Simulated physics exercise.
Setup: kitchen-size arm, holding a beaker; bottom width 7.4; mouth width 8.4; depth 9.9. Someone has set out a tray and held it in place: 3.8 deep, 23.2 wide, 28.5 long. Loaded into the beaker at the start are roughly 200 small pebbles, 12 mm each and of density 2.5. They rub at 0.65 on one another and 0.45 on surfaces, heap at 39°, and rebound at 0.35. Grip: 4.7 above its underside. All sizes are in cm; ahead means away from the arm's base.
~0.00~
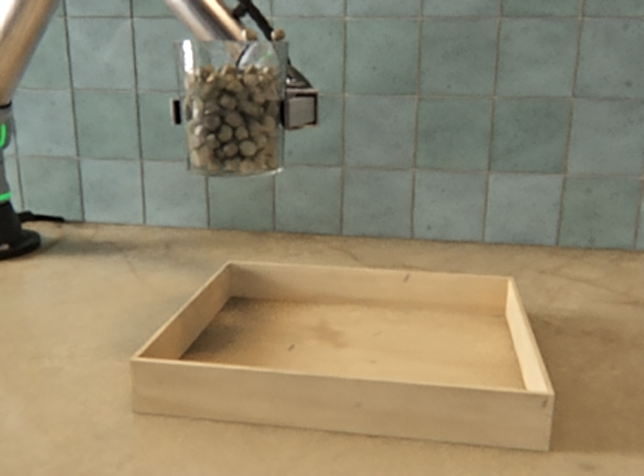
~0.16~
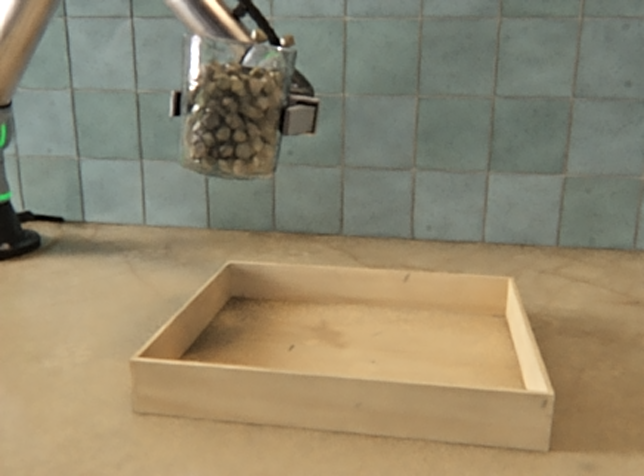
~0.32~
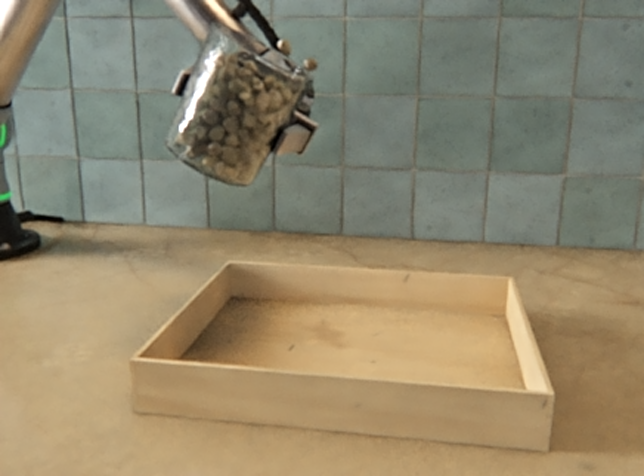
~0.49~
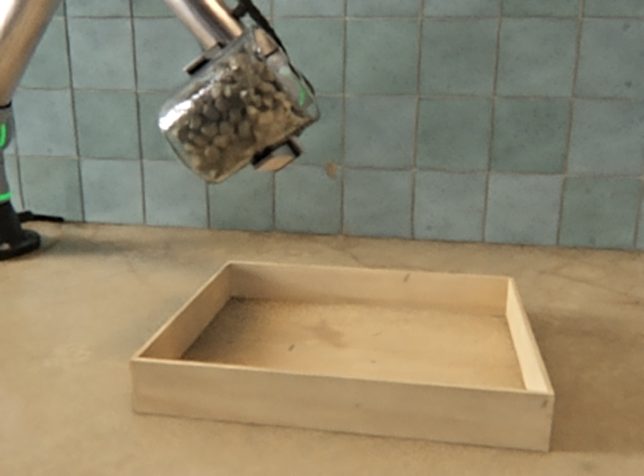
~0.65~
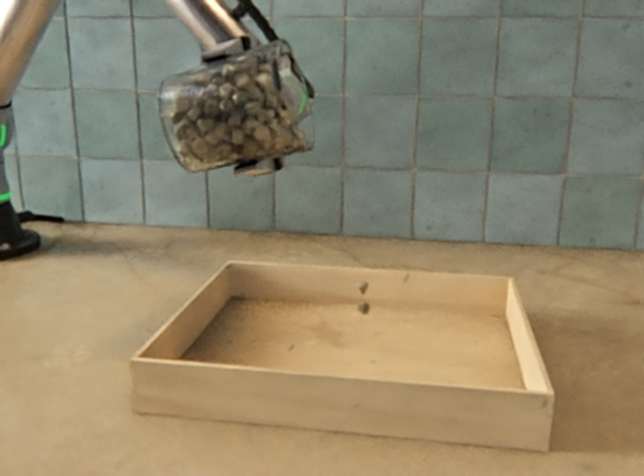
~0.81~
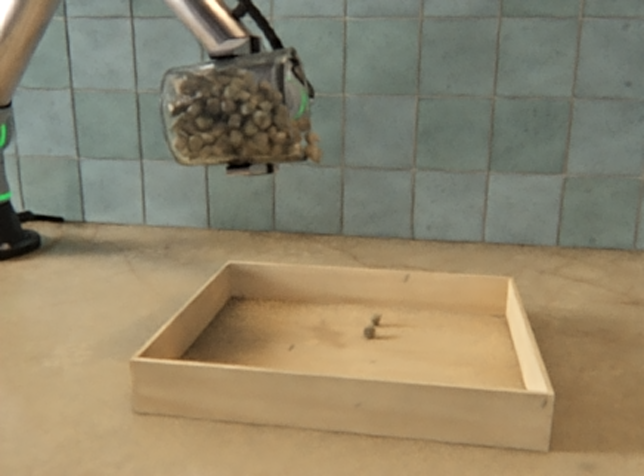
A grey robot arm at the upper left holds a clear glass container packed with grey-green pebbles above a shallow, pale wooden tray. The still camera looks slightly down on a tan countertop backed by blue-green square tiles. The gripper steadily tilts the container rightward from upright to nearly horizontal, and two pebbles drop from its mouth into the tray while the rest stay inside.
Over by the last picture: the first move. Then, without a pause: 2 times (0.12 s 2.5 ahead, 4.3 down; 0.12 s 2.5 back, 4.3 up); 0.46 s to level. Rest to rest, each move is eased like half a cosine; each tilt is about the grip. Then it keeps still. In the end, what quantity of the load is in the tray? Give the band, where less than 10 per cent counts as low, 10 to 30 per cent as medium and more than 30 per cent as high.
Medium.
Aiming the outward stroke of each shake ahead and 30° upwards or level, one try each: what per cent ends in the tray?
You'd get some 90 per cent with the first setting and some 75 per cent with the second.
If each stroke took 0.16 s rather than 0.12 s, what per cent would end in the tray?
5 %.
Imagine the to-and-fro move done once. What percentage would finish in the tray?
5 per cent.
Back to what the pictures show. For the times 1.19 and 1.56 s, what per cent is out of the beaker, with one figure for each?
5, then 15.
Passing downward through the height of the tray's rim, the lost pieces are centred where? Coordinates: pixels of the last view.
Their middle lies around (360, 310).
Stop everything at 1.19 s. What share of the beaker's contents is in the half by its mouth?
Around 45 percent.
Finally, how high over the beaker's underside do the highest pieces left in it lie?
Height at rest: About 9.5 centimetres.
After 1.19 s, tilted 83° forward, highest piece 19 above the table; 185 in the beaker, 12 in the tray.
After 1.56 s, tilted 30° forward, highest piece 24 above the table; 169 in the beaker, 27 in the tray, 1 in flight or on a rim.
After 1.95 s, level, highest piece 26 above the table; 169 in the beaker, 28 in the tray.
After 3.00 s, level, highest piece 26 above the table; 169 in the beaker, 28 in the tray.
In the end, 169 in the beaker, 28 in the tray. That is 14 % in the tray.
